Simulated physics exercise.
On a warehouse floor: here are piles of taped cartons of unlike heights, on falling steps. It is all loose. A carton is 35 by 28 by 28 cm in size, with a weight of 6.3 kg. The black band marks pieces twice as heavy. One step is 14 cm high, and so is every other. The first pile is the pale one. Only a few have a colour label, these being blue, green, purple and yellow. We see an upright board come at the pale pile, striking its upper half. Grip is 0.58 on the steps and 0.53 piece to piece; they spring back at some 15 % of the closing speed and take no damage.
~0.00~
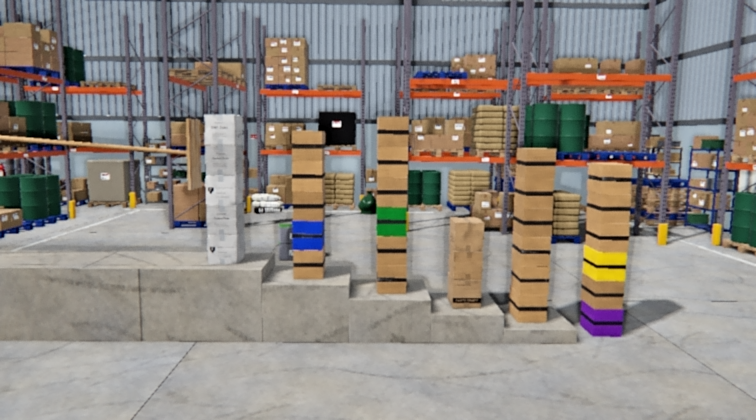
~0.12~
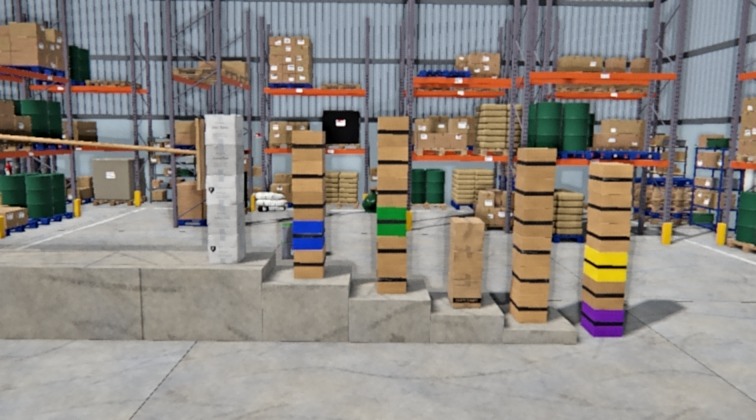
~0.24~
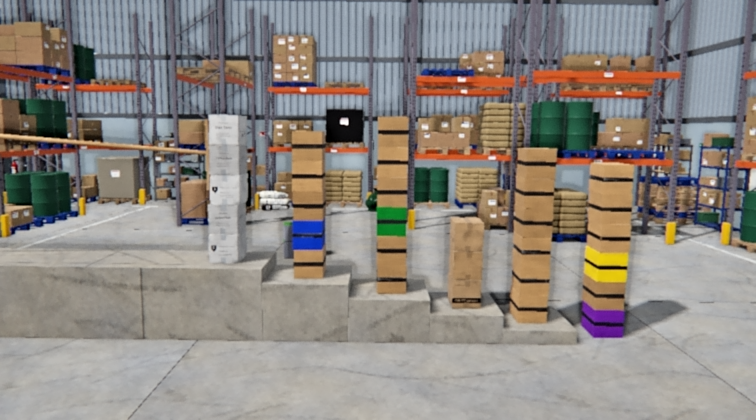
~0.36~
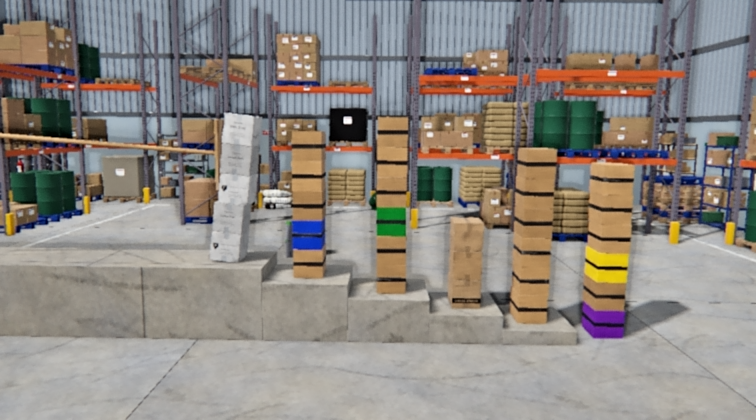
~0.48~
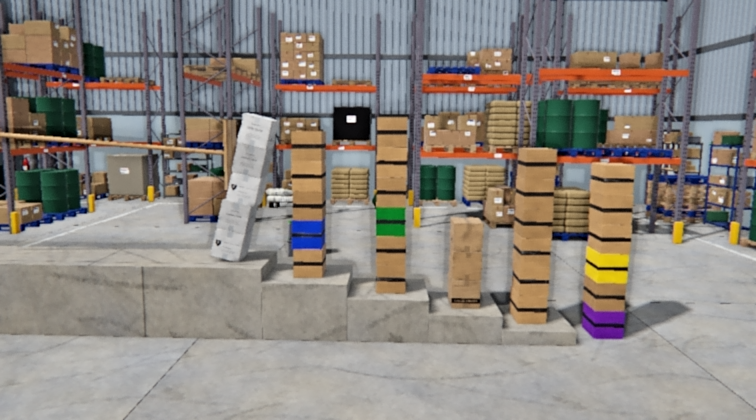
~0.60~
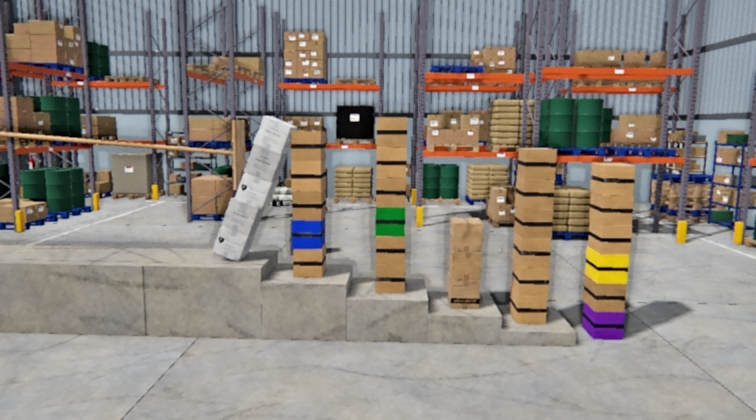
In a warehouse, separate stacks of cartons stand along descending stone steps, with a pale stack at the upper left. An upright board moves in from the left and meets the pale stack's upper half, then pushes it into a steepening rightward lean toward the blue-marked stack, while the other stacks stay upright.
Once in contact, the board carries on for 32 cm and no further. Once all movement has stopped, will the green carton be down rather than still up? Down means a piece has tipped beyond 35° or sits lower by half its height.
Yes, it ends up out of place.
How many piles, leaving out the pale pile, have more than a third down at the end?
5.
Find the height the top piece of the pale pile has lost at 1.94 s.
Some 70 centimetres.
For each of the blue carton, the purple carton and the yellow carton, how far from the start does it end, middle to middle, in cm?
About: Blue 0, purple 0, yellow 80.
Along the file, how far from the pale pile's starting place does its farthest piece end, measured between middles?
Around 130 centimetres.
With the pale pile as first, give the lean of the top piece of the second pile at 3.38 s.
It leans some 30°.
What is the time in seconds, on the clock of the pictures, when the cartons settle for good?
That comes at about 5.0 s.
After 1.94 s, 5 of the pale pile down; 3 of the 26 other cartons down; green carton leaning 19°.
After 3.38 s, 5 of the pale pile down; 21 of the 26 other cartons down; green carton leaning 41°, 34 cm lower; yellow carton leaning 35°.
At rest (5.4 s), 5 of the pale pile down; 21 of the 26 other cartons down; green carton leaning 43°, 43 cm lower; yellow carton on its side; blue carton unmoved. As the last picture would show them, middles, green carton near (460, 263), yellow carton near (659, 320).
